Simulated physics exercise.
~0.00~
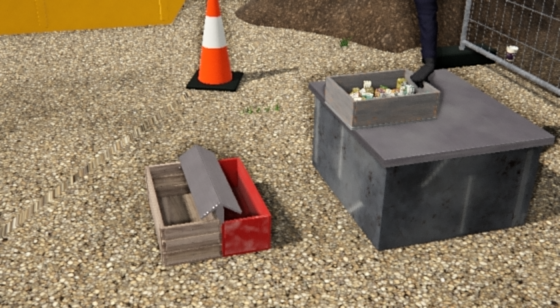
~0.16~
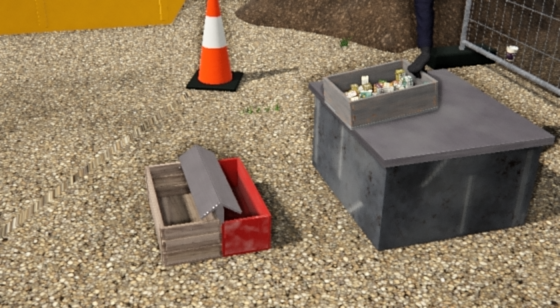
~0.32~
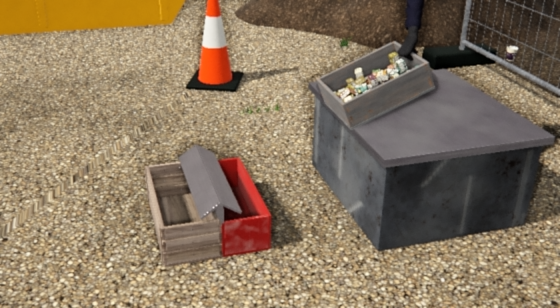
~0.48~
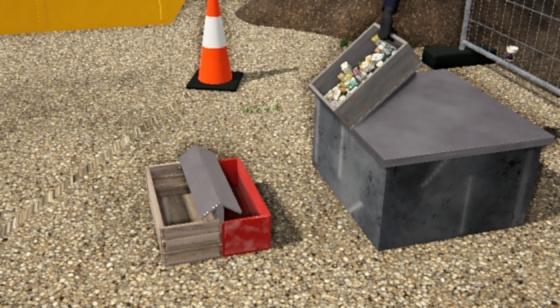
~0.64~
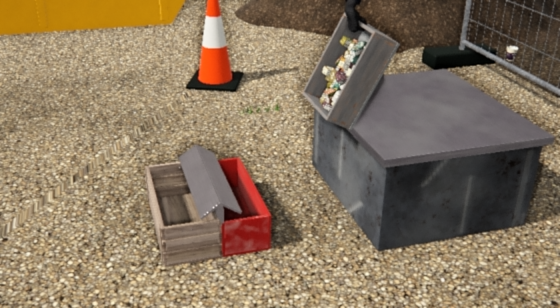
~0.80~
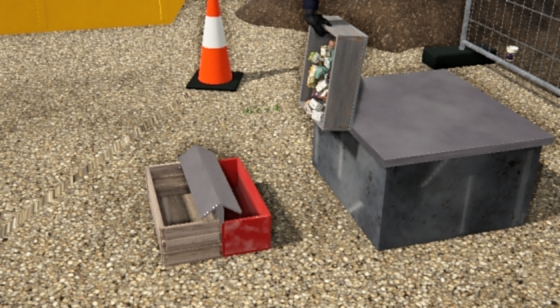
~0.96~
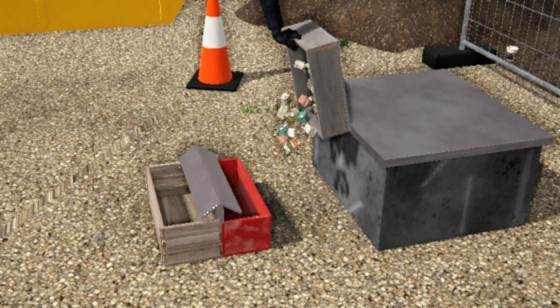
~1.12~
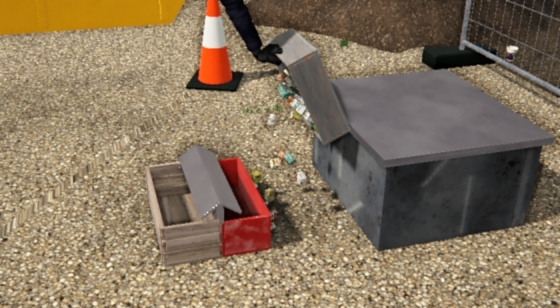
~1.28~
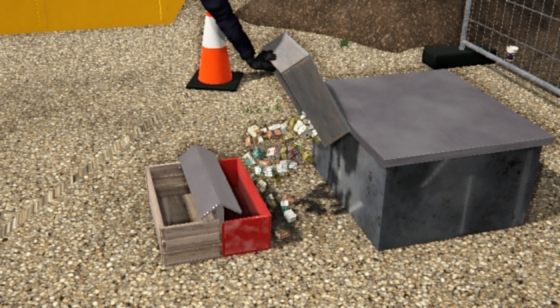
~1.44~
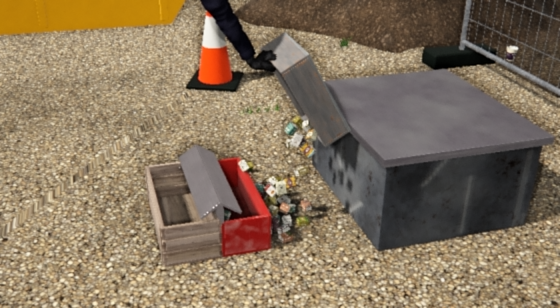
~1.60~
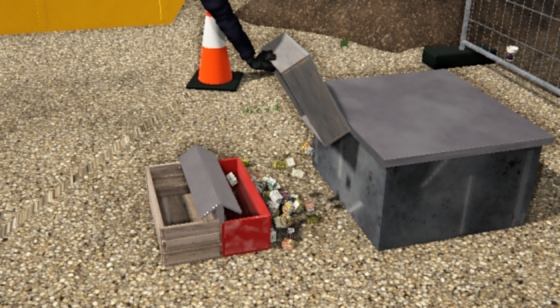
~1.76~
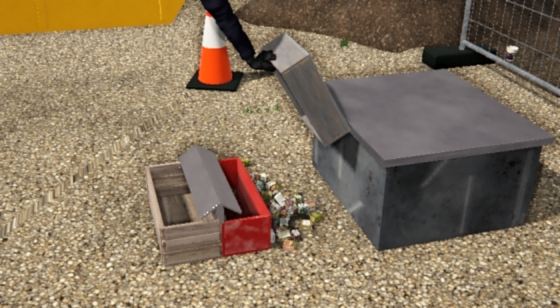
On gravelly ground, a dark-sleeved arm tipping a grey crate off a bench, small cartons spilling mostly short of a red trough.
